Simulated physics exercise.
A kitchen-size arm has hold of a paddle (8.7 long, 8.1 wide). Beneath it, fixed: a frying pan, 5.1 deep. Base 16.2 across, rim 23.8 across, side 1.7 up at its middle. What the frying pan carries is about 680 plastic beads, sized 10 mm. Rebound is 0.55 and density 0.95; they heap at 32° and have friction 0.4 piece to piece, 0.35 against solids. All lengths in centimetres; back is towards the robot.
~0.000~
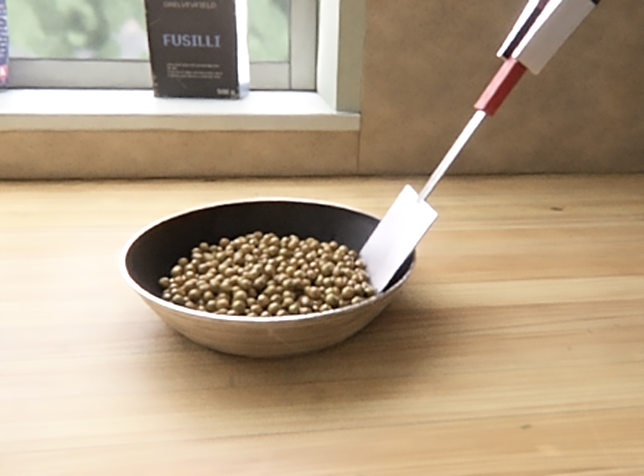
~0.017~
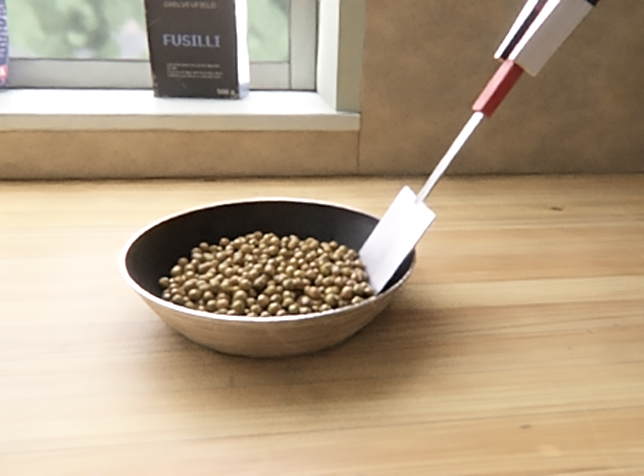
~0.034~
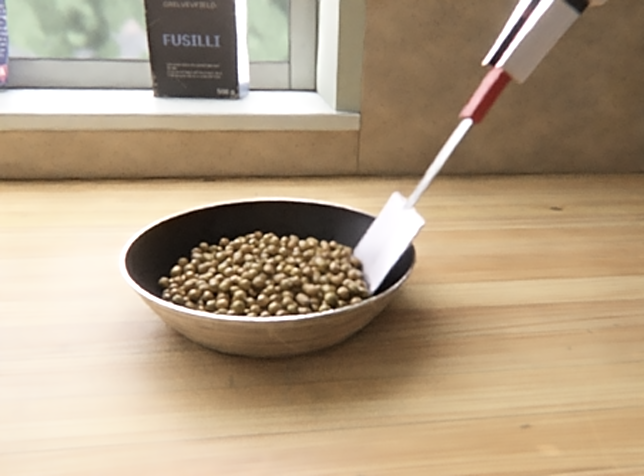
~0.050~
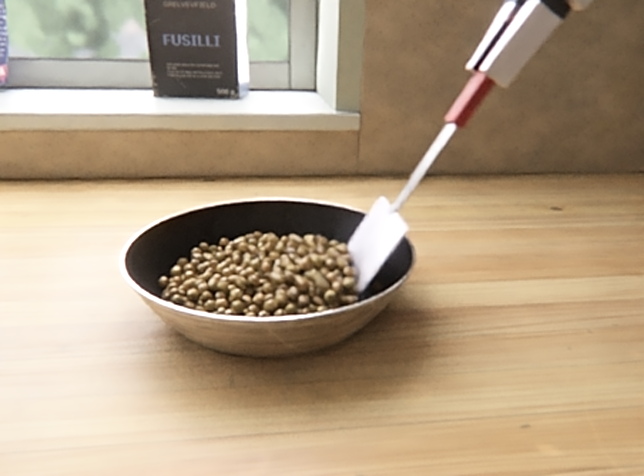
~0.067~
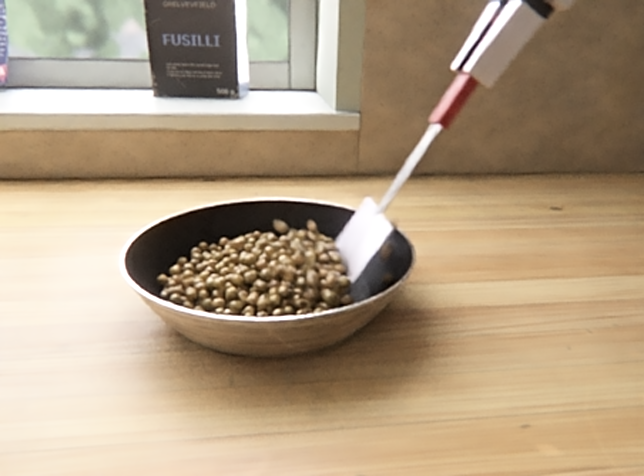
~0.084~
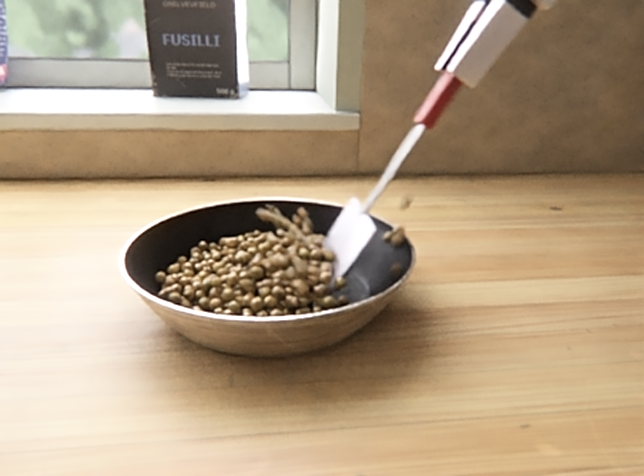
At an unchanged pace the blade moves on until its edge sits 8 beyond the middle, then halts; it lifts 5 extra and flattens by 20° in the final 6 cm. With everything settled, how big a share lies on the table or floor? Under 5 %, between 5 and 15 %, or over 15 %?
Over 15 %.
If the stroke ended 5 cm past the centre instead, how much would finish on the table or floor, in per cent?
In that case about 10 percent ends on the table or floor.
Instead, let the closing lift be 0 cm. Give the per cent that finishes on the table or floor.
About 10 per cent.
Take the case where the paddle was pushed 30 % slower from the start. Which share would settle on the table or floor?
Then roughly 15 percent.
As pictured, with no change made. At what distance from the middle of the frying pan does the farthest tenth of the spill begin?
Seen from above, roughly 55 cm.
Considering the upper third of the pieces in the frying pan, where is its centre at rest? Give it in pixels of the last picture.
The centre sits at about (195, 270).
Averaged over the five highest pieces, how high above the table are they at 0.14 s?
About 12 centimetres.
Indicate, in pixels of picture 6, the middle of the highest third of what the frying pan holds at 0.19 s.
(204, 253).
By 0.14 s, sloping 59°, highest piece 16 above the table; 672 in the frying pan, 5 on the blade or in flight.
By 0.19 s, sloping 51°, highest piece 21 above the table; 667 in the frying pan, 10 on the blade or in flight.
By 0.41 s, sloping 39°, highest piece 8 above the table; 538 in the frying pan, 124 on the table or floor, 15 on the blade or in flight.
By 1.46 s, sloping 39°, highest piece 5 above the table; 538 in the frying pan, 139 on the table or floor.
Final count, 538 in the frying pan, 139 on the table or floor. That is 21 % on the table or floor.
